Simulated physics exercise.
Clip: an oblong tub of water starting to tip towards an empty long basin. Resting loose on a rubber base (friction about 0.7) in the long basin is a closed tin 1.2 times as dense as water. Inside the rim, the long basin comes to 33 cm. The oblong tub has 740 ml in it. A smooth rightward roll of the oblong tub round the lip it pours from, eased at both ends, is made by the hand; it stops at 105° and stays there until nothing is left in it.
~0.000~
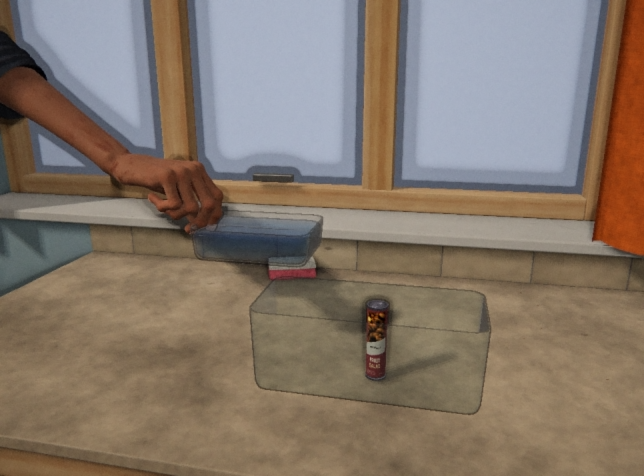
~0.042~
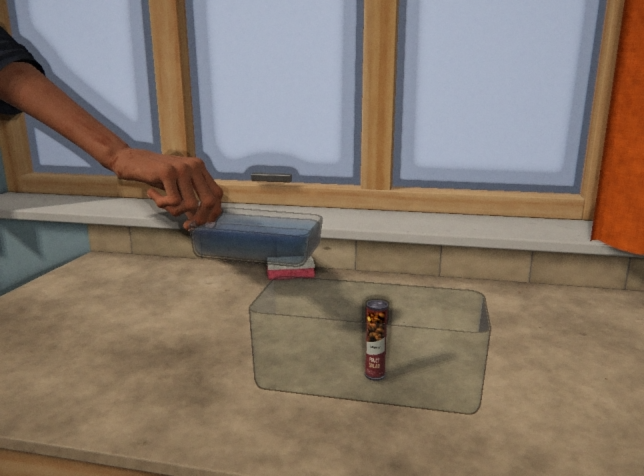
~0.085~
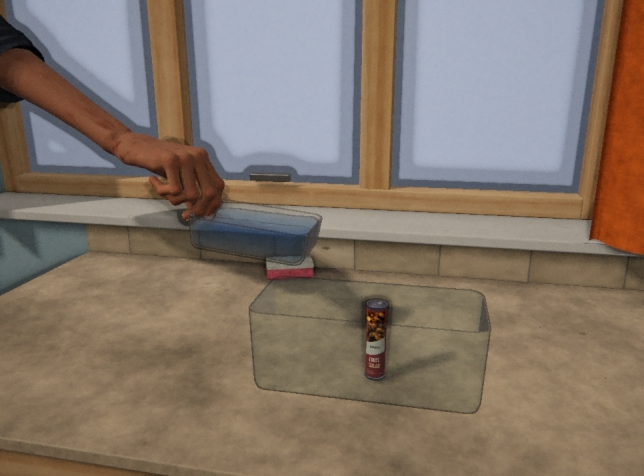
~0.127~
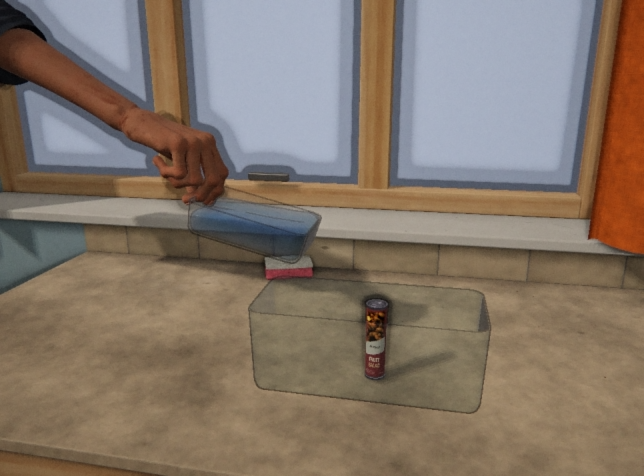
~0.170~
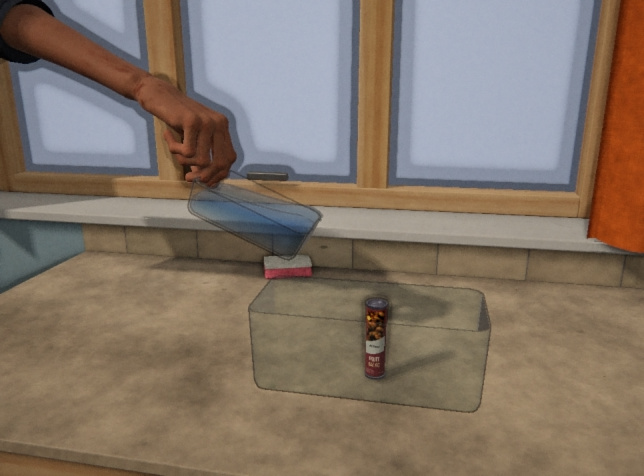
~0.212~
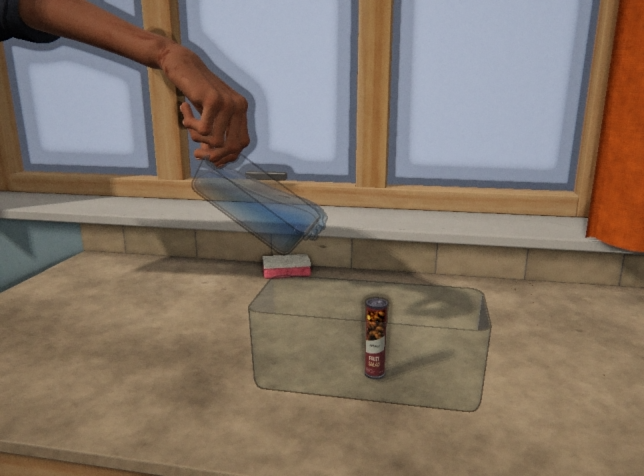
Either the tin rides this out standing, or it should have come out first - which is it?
It rides it out.
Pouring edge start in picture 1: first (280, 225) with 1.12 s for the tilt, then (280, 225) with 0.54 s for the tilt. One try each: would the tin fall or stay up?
Try 1: Still standing; try 2: Tipped over.
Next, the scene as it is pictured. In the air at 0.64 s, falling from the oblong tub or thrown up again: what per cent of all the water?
About 10 per cent.
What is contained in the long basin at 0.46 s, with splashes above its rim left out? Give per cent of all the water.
Roughly 18 percent.
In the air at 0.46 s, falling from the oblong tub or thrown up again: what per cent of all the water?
It comes to roughly 68 per cent.
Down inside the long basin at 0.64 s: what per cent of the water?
Around 80 in a hundred.
By 0.46 s the tilt is 99° and 14 per cent is still to pour; the tin stands where it began.
By 0.64 s the tilt is 105° and 1 per cent is still to pour; the tin stands where it began.
By 0.83 s the tilt is 105° and 0 per cent is still to pour; the tin stands where it began.
By 1.04 s the tilt is 105° and 0 per cent is still to pour; the tin stands where it began.
At rest the tin stands where it began.
